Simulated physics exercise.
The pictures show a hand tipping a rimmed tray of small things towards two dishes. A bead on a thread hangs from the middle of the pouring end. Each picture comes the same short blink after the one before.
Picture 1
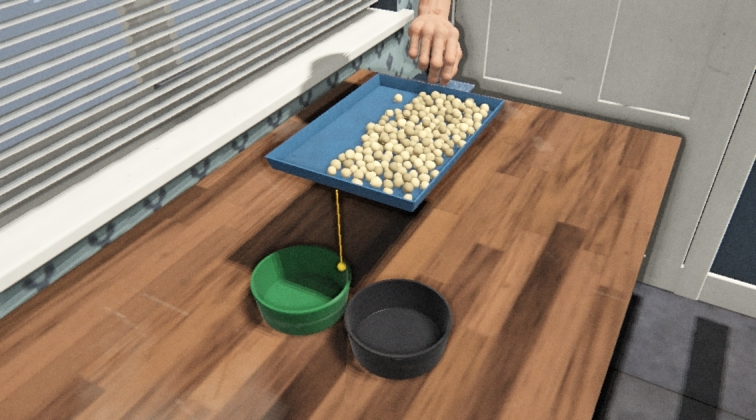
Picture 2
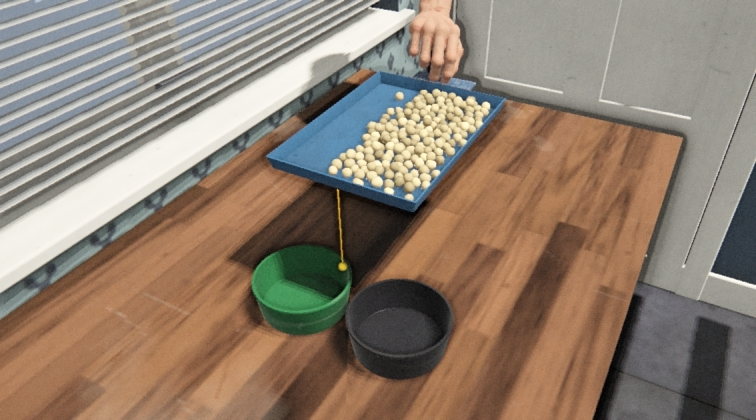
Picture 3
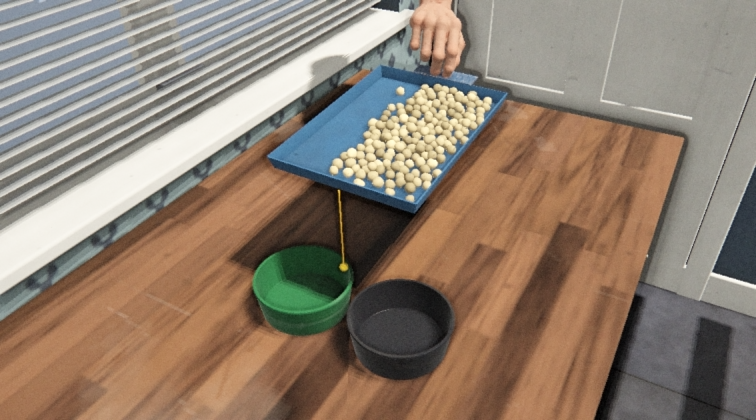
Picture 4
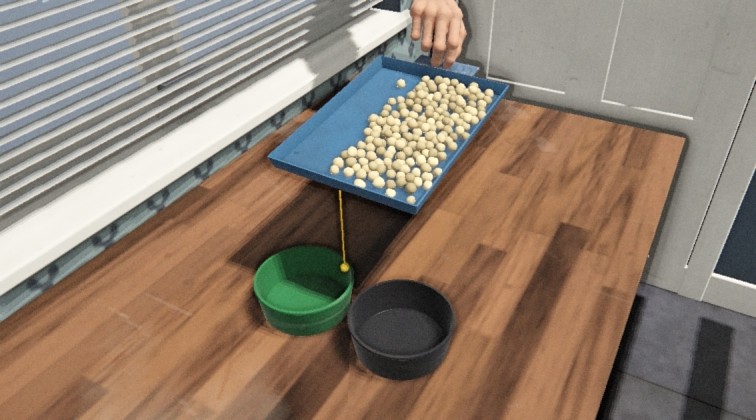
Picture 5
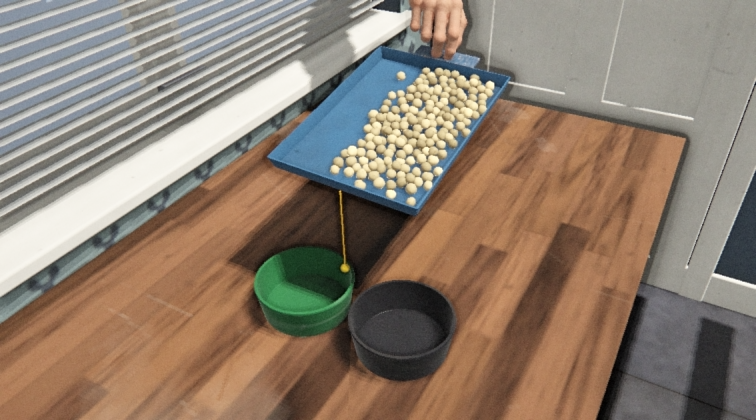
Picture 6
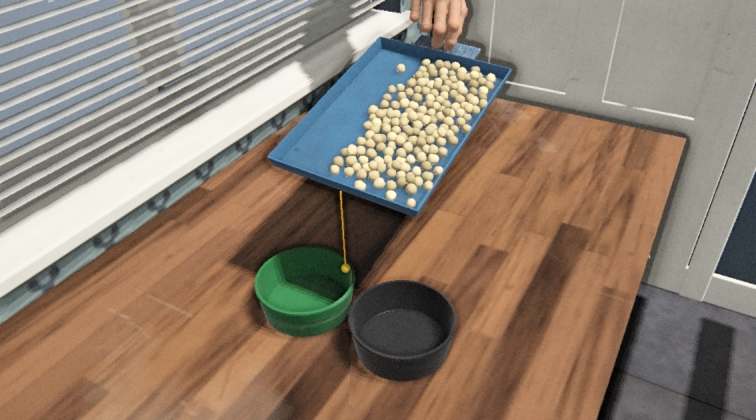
On a wooden counter, a hand gradually raises the far end of a blue tray of nuts.
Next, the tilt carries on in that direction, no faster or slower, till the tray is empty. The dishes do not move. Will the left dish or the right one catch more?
Fuller: The right-hand dish.
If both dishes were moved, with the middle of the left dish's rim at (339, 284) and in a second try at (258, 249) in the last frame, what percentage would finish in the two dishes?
First some 60, then 20 per cent.
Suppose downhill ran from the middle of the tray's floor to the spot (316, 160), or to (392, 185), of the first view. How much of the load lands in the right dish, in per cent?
First some 0, then 90 per cent.
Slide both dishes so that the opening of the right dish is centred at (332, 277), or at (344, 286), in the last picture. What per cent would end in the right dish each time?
In turn 20 and 30 in a hundred.
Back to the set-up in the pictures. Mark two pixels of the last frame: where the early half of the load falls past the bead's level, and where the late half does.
The first part at (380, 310); the rest at (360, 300).
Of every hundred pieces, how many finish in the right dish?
Some 60 per cent.
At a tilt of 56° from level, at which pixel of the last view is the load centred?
Near (400, 139).
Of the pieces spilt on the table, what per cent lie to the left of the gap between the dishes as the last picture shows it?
It comes to 60 per cent or so.
Just after the last frame, tray tipped steeply; almost all on the tray; just a few in the right dish; just a few outside both; just a few in the air.
A moment on, tray tipped right over; roughly a quarter on the tray; roughly a third in the right dish; about a tenth in the left dish; about a tenth outside both; roughly a quarter in the air.
Further on, tray tipped past a quarter turn; roughly two thirds in the right dish; about a tenth in the left dish; roughly a quarter outside both.
When it is over, tray tipped past a quarter turn; roughly two thirds in the right dish; about a tenth in the left dish; roughly a quarter outside both.
